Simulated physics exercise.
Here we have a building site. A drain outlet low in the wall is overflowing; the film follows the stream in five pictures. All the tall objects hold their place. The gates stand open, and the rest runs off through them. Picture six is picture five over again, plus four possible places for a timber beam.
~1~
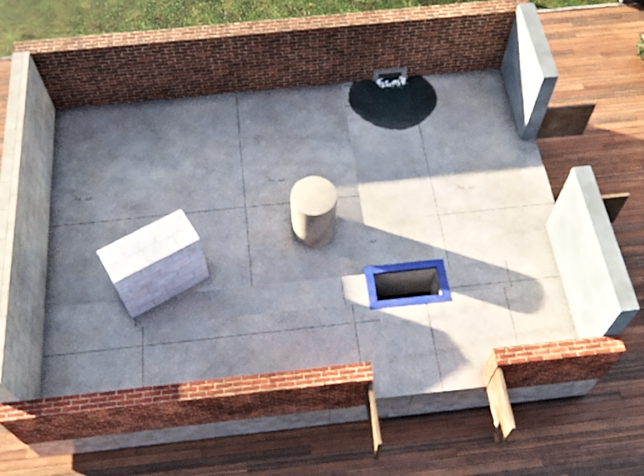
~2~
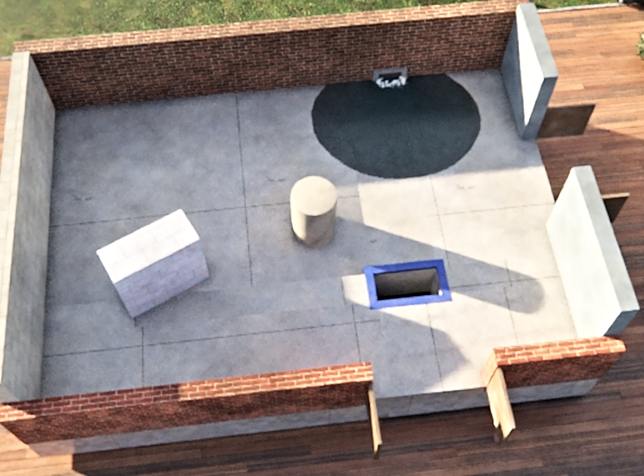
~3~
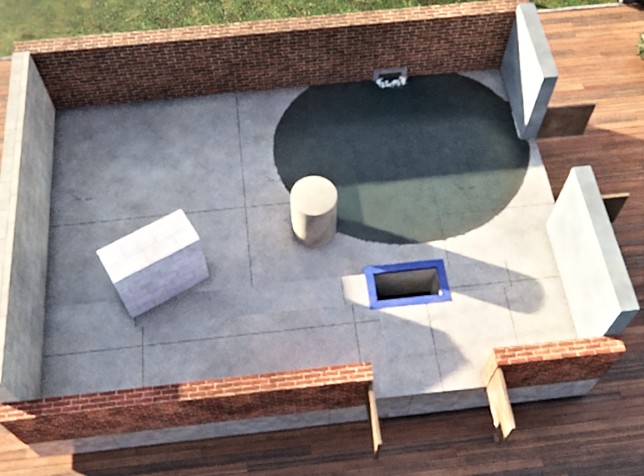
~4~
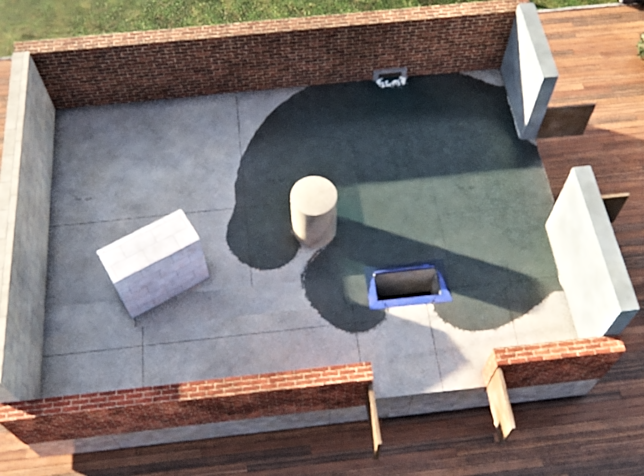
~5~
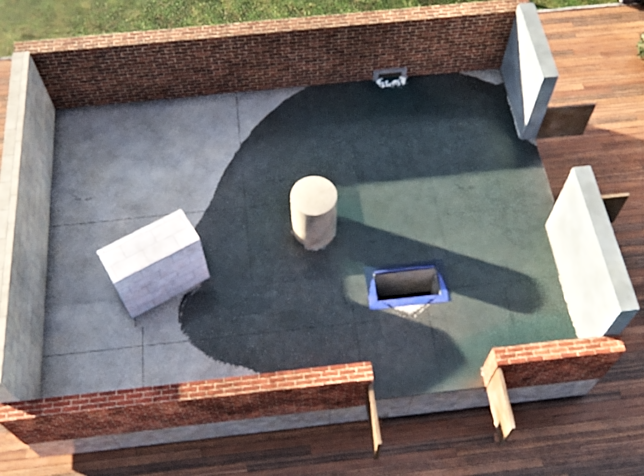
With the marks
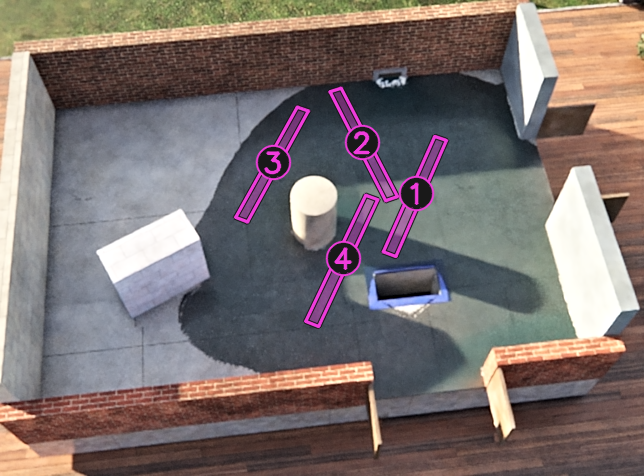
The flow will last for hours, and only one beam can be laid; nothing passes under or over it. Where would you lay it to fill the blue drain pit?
3 works best here.
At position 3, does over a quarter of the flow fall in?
Yes.
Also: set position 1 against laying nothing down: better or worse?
It is worse.
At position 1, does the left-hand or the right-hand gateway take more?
The left one.
On the marked copy, 1 from (389, 254) to (440, 138); 2 from (335, 89) to (391, 198); 3 from (241, 219) to (302, 109); 4 from (312, 323) to (371, 197).
If 1 is chosen, about 23 % of the stream goes into the blue drain pit, about 70 % out by the gates.
If 2 is chosen, about 22 % of the stream goes into the blue drain pit, about 69 % out by the gates.
If 3 is chosen, about 34 % of the stream goes into the blue drain pit, about 61 % out by the gates.
If 4 is chosen, about 27 % of the stream goes into the blue drain pit, about 68 % out by the gates.
